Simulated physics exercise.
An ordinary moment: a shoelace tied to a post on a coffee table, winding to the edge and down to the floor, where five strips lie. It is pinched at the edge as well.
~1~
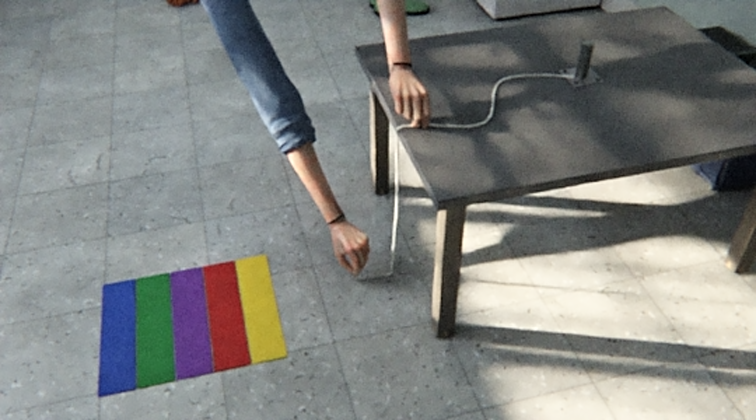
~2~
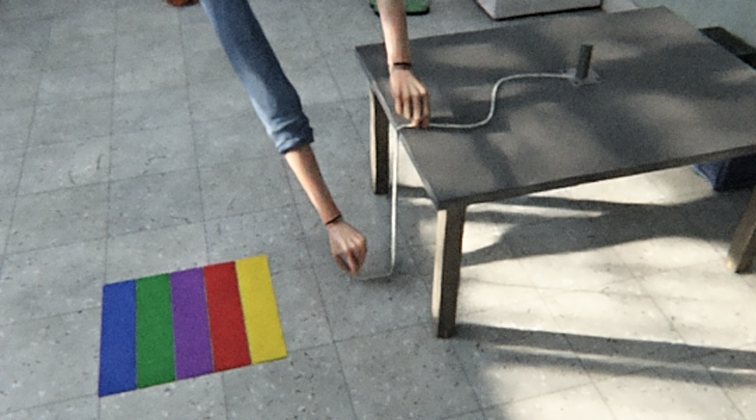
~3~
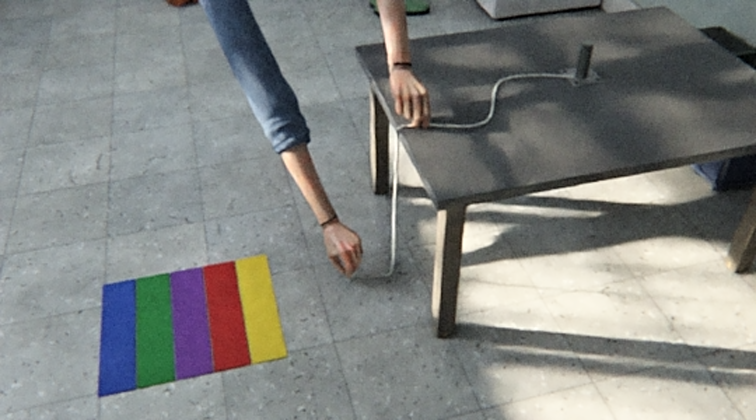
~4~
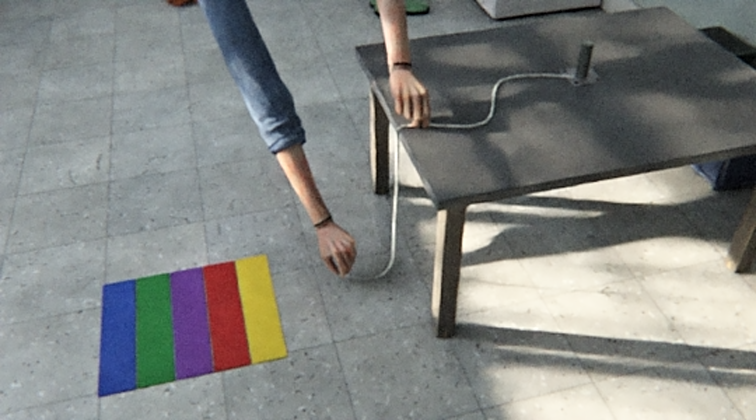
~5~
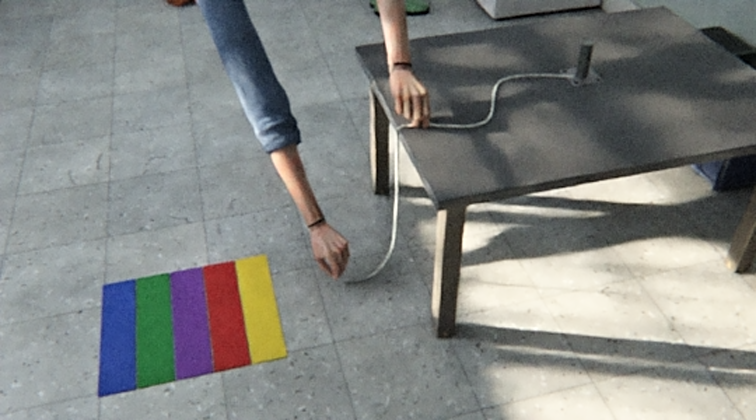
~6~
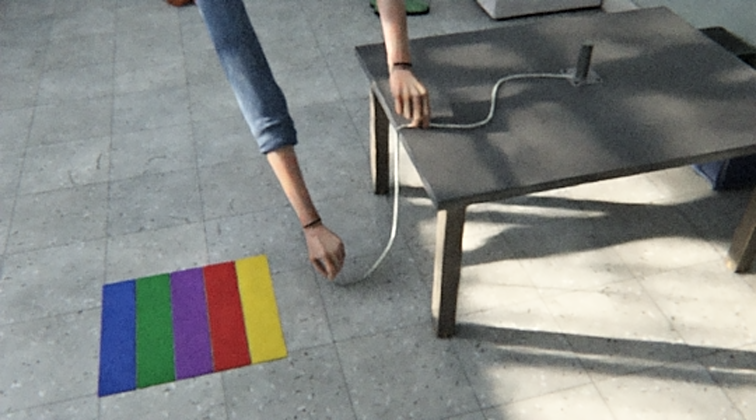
At first, one hand presses a pale cord to the edge of a gray table, where it winds from a short post, while the other holds its lower end near the floor, right of five colored strips. The lower hand then slides slightly left, drawing the hanging cord into a slanting curve.
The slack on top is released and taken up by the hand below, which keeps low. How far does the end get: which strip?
The end stops over the purple strip.
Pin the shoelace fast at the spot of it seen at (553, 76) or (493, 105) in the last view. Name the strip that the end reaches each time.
Try by try: Purple; red.
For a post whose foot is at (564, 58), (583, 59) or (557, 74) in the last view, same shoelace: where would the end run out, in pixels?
About (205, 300), (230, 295) and (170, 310).
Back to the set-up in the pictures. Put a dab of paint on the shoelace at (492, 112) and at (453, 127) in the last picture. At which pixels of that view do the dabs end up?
About (454, 108), and the other about (406, 120).
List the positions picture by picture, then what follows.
The first frame shows end (354, 272); yellow (266, 340); red (230, 347); purple (193, 355); green (156, 363); blue (117, 371).
The second frame shows end (351, 272); shoelace through (538, 75) (494, 97) (459, 127) (397, 147) (394, 208) (393, 262).
The third frame shows end (346, 273).
The fourth frame shows end (340, 274); shoelace through (538, 75) (494, 97) (459, 127) (398, 147) (395, 208) (392, 262).
The fifth frame shows end (334, 276).
The sixth frame shows end (329, 277); shoelace through (538, 75) (494, 97) (459, 127) (398, 147) (396, 208) (379, 262).
Soon after, end near (260, 290); over yellow.
Then, end near (217, 298); over red.
At full stretch, end near (191, 304); over purple. It gets as far as the purple strip.
